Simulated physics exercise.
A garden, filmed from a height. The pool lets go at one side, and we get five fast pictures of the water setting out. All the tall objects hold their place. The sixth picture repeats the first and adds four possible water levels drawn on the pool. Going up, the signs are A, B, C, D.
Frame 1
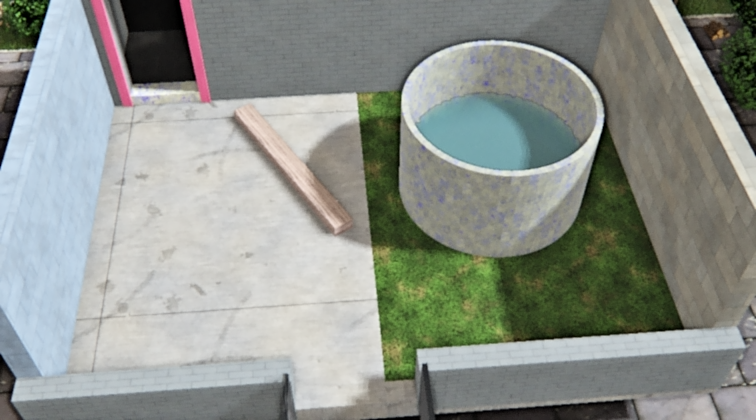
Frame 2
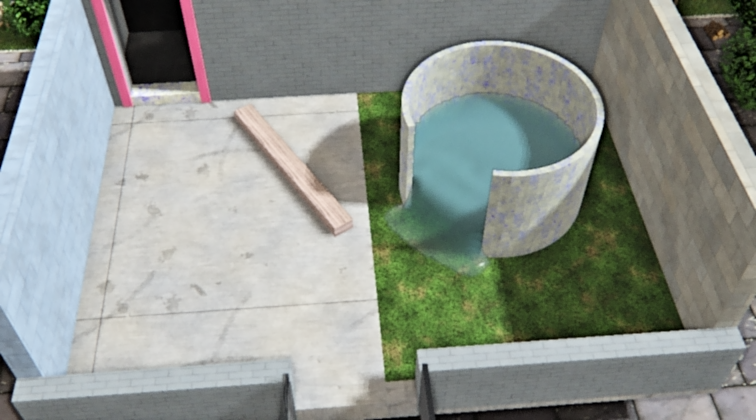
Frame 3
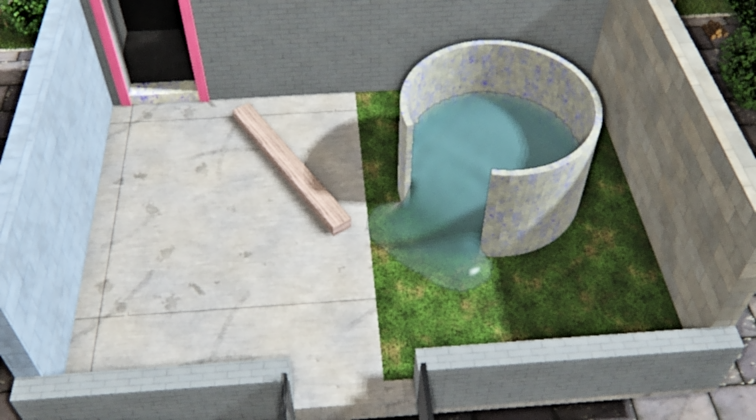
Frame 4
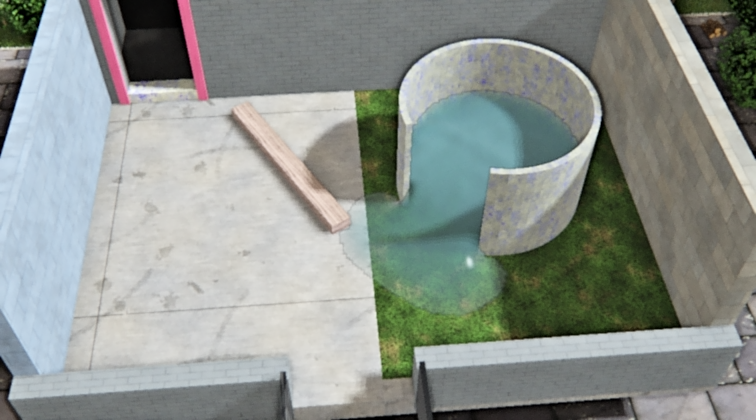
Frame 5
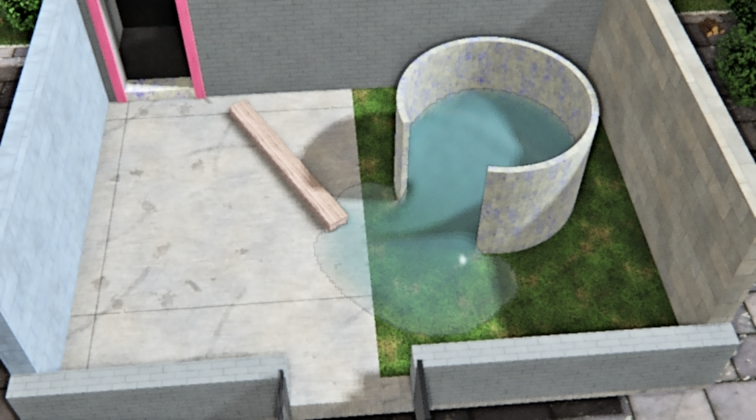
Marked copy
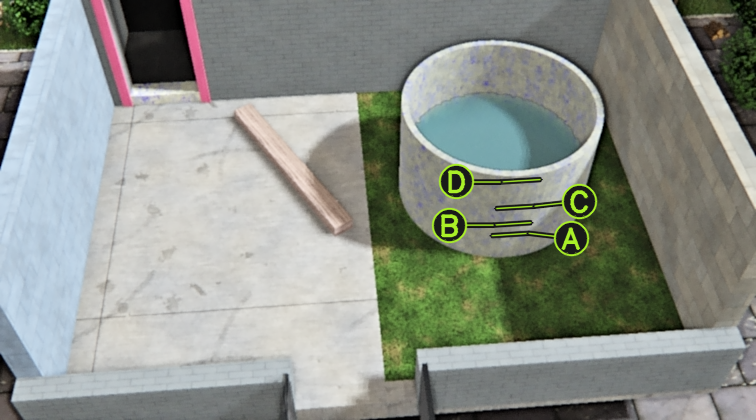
In a walled yard, a round pool's front opens and water spreads across the grass onto paving.
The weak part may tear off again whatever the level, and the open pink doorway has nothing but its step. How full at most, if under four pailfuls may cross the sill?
Choose C.
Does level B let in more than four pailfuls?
No, that is safe.
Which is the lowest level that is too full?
D.
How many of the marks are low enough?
Three.
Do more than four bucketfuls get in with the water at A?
No.
On the marked copy, A at (510, 234); B at (512, 223); C at (515, 207); D at (520, 180); from the bottom up A, B, C, D.
With A, nothing gets over.
With B, nothing gets over.
With C, a bucket or two gets in.
With D, about 14 bucketfuls get in.
